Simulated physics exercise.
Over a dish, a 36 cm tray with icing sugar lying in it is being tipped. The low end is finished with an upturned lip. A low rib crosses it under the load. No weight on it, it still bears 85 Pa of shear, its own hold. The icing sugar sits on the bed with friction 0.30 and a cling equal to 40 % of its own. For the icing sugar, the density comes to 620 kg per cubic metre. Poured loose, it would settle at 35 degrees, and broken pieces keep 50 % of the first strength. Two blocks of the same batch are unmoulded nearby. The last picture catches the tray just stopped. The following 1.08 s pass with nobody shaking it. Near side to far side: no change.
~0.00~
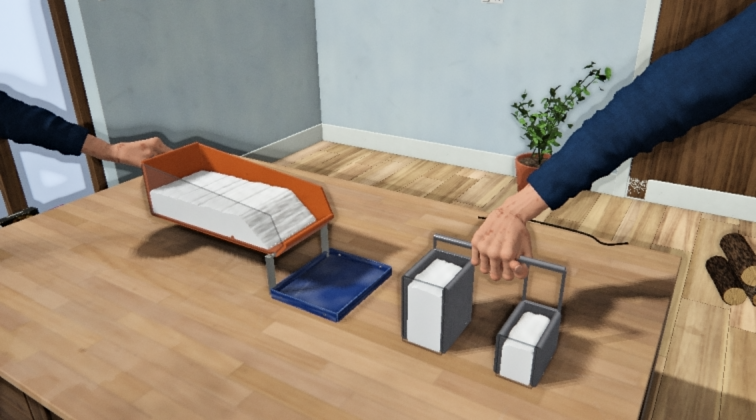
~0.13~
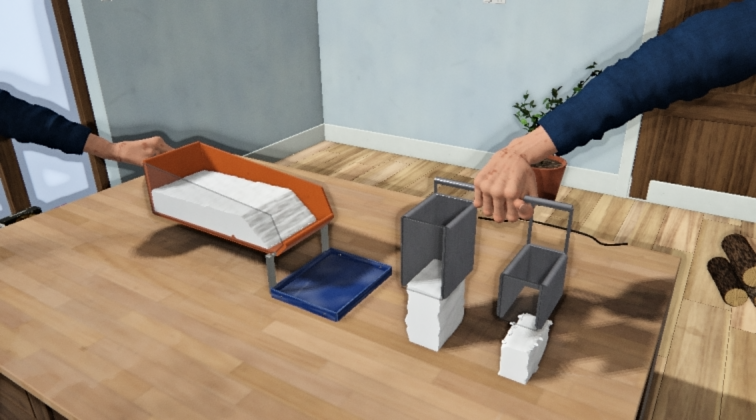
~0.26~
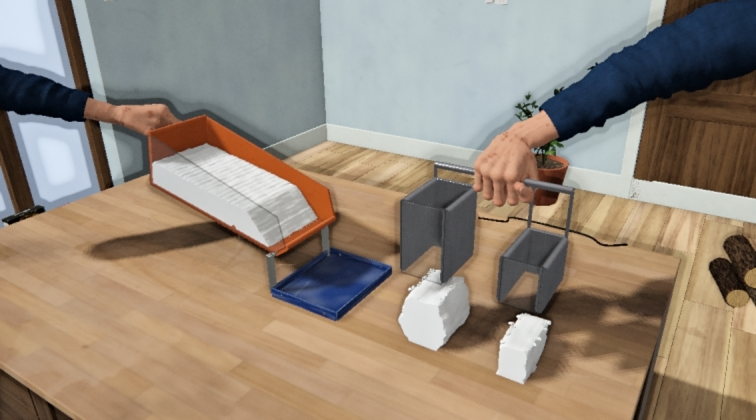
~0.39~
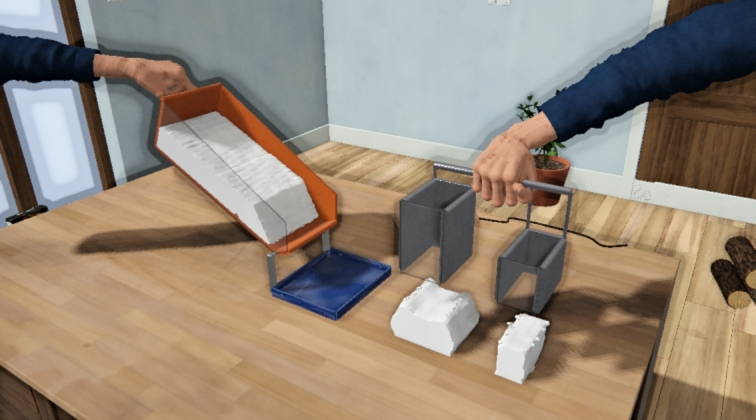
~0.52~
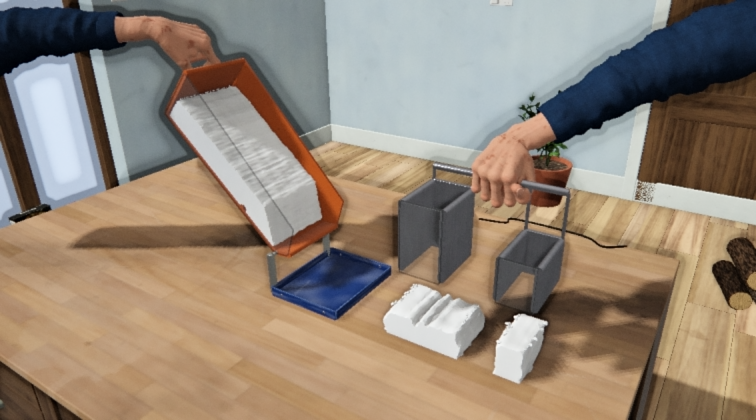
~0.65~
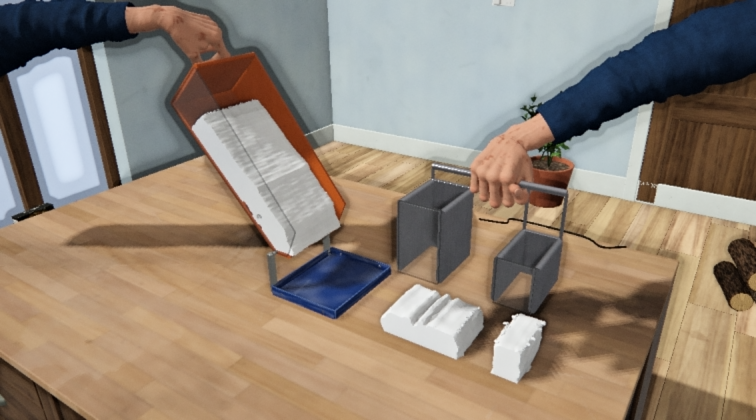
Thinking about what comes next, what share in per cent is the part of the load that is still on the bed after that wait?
It should be roughly 22 %.
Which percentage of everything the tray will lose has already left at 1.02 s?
The figure comes out at some 80 percent.
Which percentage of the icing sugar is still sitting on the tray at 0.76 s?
Share at that time: About 90 %.
After 0.76 s, the tilt is 47 degrees and 90 % is on the bed.
After 0.89 s, the tilt is 47 degrees and 62 % is on the bed.
After 1.02 s, the tilt is 47 degrees and 39 % is on the bed.
After 1.15 s, the tilt is 47 degrees and 29 % is on the bed.
After 1.70 s, the tilt is 47 degrees and 22 % is on the bed.
